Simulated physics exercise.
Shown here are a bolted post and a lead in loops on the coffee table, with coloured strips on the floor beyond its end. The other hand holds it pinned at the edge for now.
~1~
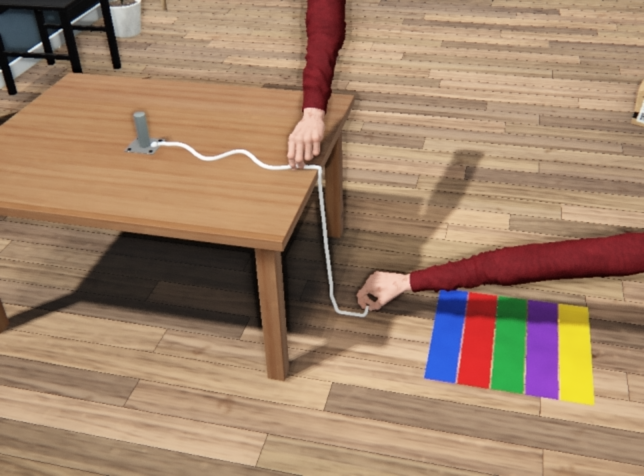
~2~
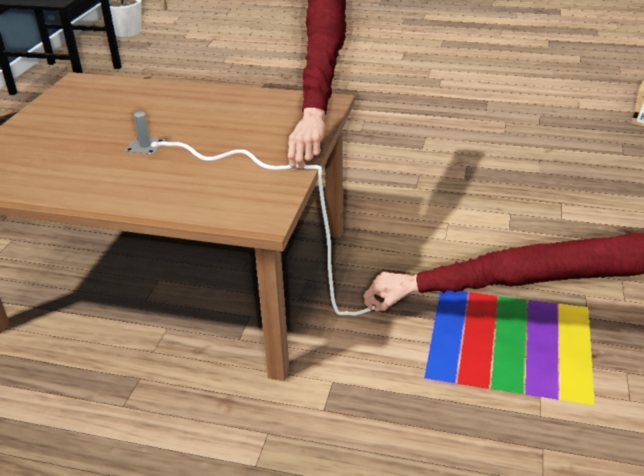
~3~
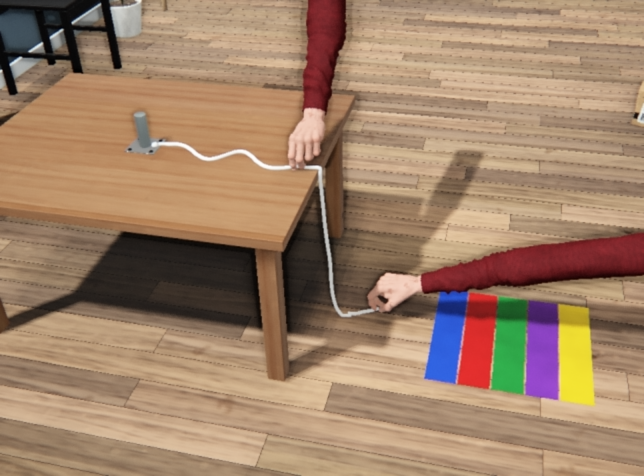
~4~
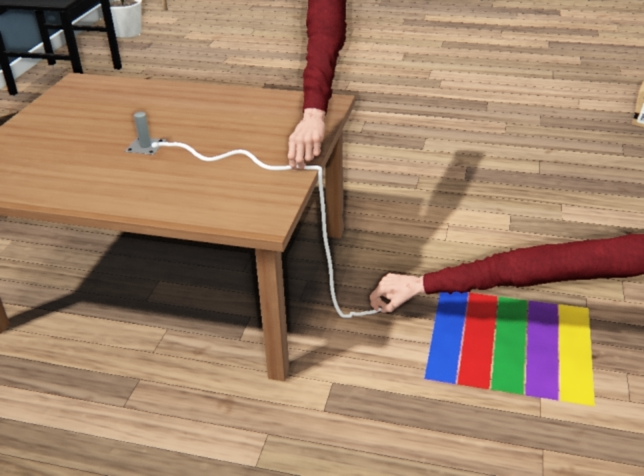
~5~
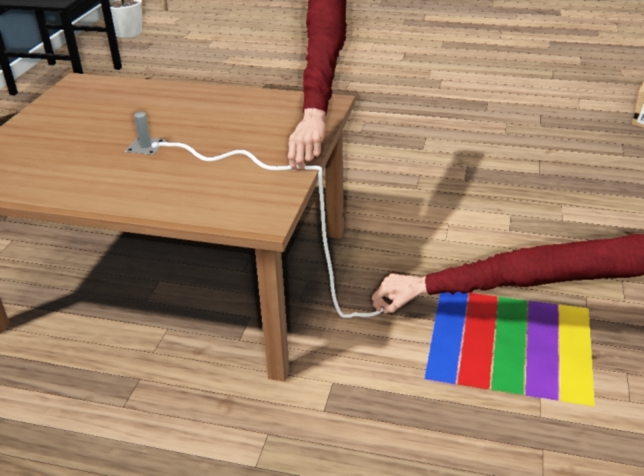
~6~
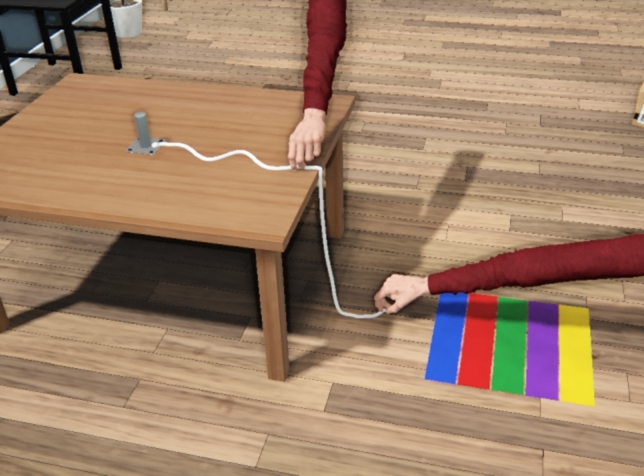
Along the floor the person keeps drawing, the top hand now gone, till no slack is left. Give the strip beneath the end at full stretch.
Green strip.
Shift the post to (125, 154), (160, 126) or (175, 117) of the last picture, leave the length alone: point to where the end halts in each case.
First (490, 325), then (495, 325), then (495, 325).
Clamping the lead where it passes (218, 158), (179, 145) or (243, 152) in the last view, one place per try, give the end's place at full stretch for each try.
Approximately at (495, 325), at (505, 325) and at (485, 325), in that order.
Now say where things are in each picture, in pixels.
The first frame shows end (367, 307); blue (443, 363); red (475, 368); green (508, 373); purple (542, 378); yellow (577, 383).
The second frame shows end (374, 308); lead through (181, 145) (233, 153) (281, 168) (322, 197) (329, 252) (335, 306).
The third frame shows end (378, 308).
The fourth frame shows end (380, 309); lead through (181, 145) (233, 153) (282, 168) (322, 198) (328, 253) (337, 306).
The fifth frame shows end (382, 309).
The sixth frame shows end (385, 310); lead through (182, 146) (233, 153) (282, 169) (321, 198) (326, 253) (337, 306).
Early on, end near (444, 318); over blue.
Midway, end near (485, 324); over red.
At the end of the slack, end near (509, 328); over green. It halts on the green strip.
